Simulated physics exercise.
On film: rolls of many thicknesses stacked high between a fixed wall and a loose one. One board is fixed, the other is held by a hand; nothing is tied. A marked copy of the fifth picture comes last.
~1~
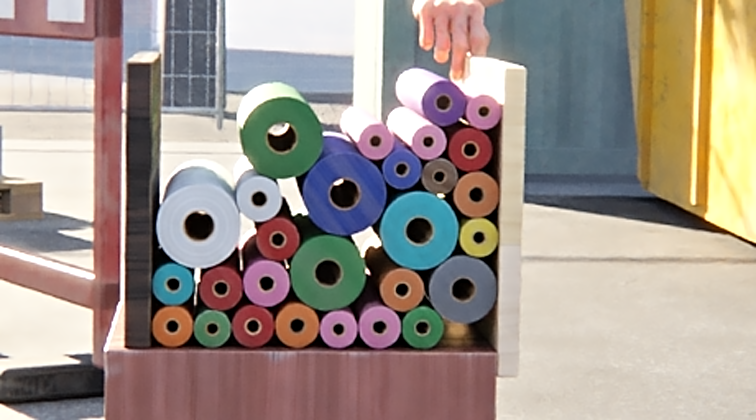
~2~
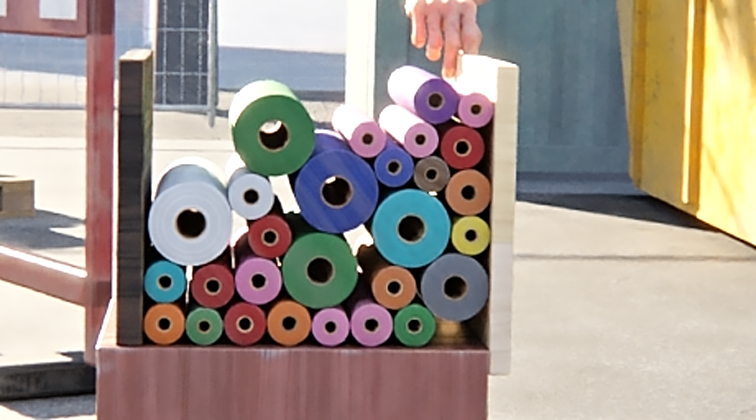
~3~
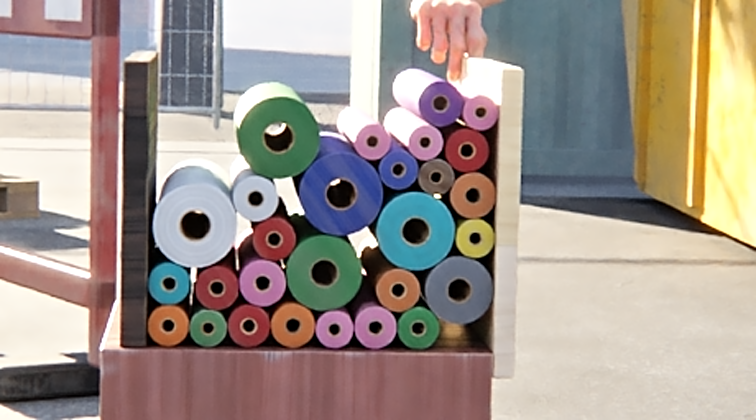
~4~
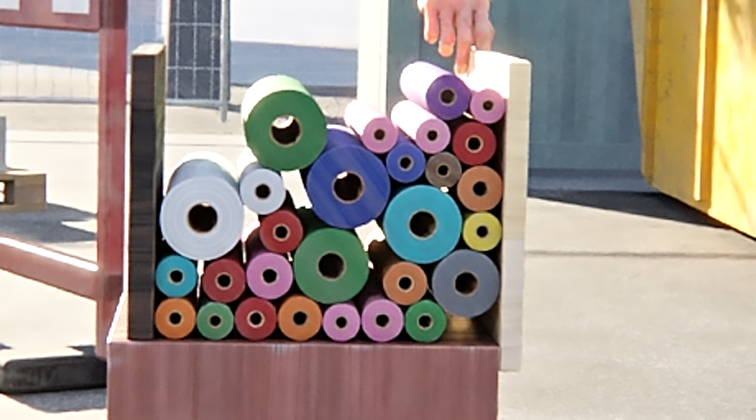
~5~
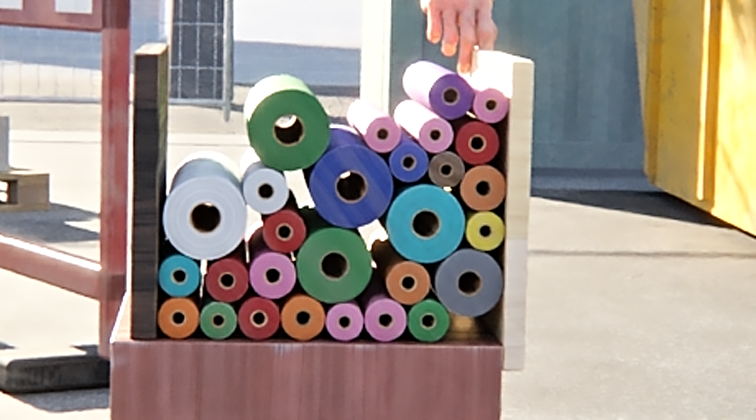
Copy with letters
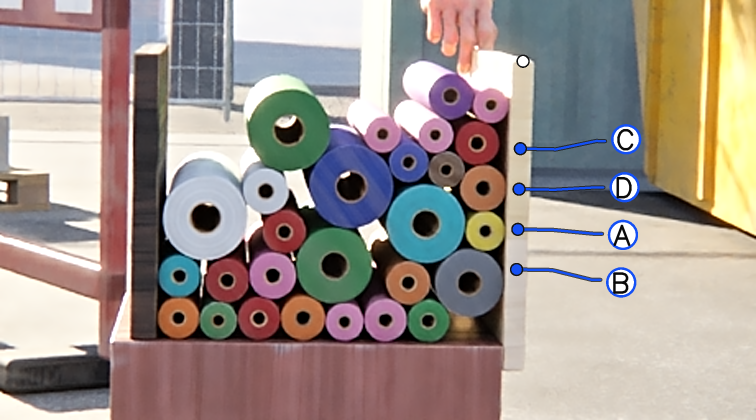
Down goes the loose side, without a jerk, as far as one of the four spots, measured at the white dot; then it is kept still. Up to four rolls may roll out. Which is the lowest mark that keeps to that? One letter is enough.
Lower it to A and no more.
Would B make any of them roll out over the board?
Yes.
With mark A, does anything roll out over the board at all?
Yes.
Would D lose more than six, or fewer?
At D, fewer than six.
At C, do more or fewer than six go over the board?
Fewer than six.
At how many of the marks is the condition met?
Three of them.
On the marked copy, A at (518, 229); B at (517, 270); C at (520, 149); D at (519, 189); the white dot at (523, 61).
Following A. Soon after the start, top of the board (509, 138).
Later, top of the board (506, 225).
In the end, top of the board (506, 228), four out over the board.
As for the rest, B more than four out over the board; C one out over the board; D one out over the board.
